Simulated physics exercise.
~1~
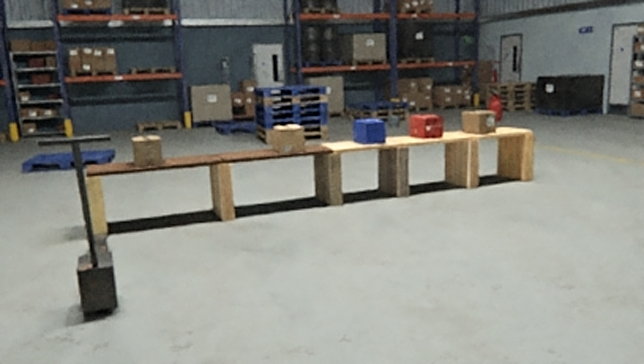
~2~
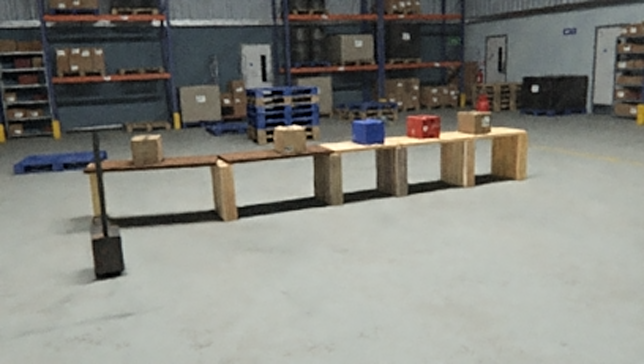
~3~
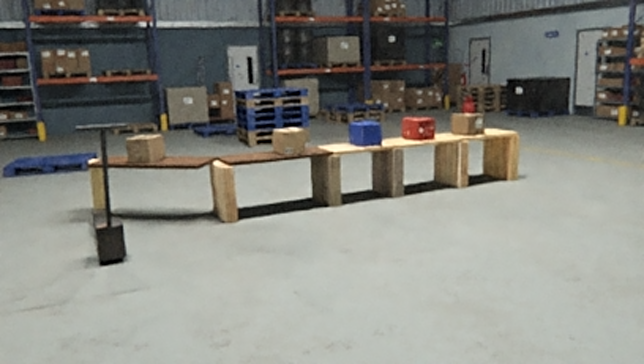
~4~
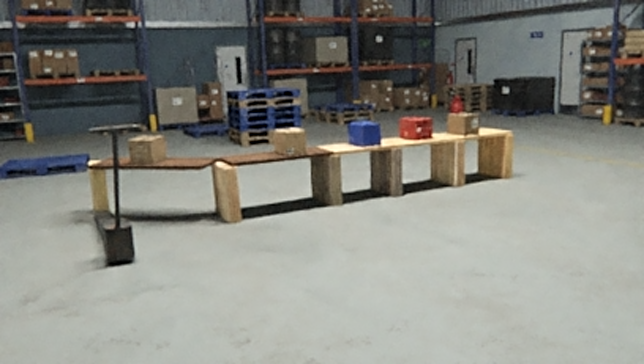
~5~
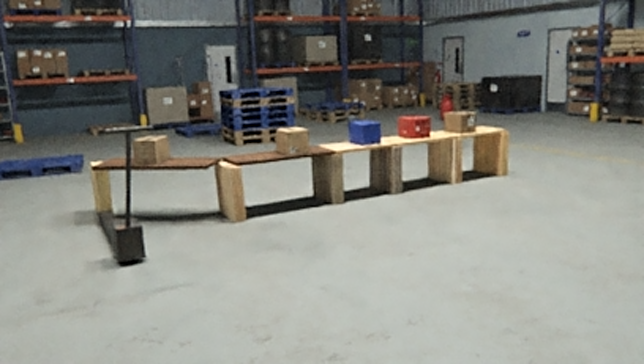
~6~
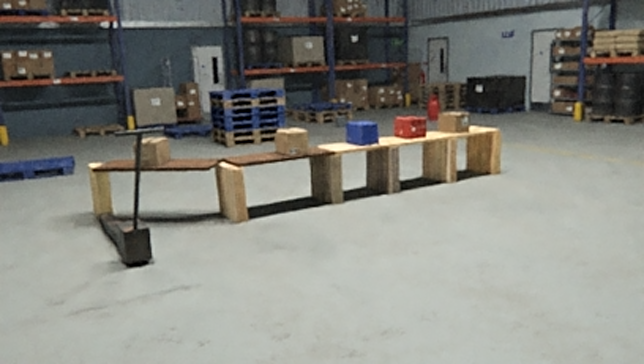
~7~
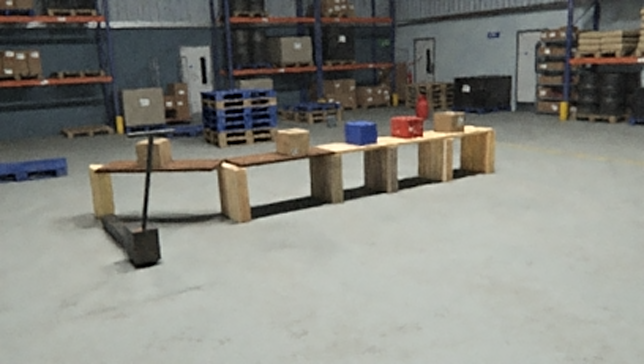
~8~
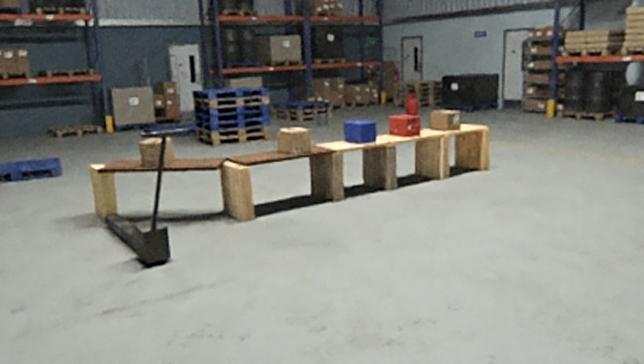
In a dim warehouse store room, seen from the front at slightly above bench height, a long row of boards rests on upright timber slabs, reddish-brown at the left and pale at the right. Along the top sit two tan cartons, then a blue one, a red one and another tan one, with racks and blue pallets behind. The view drifts sideways as a dark floor jack with a tall handle works at the base of the left end slab. Early on, the left boards shift slightly out of line near the second slab. Nothing falls, and the row ends standing with every carton on top.
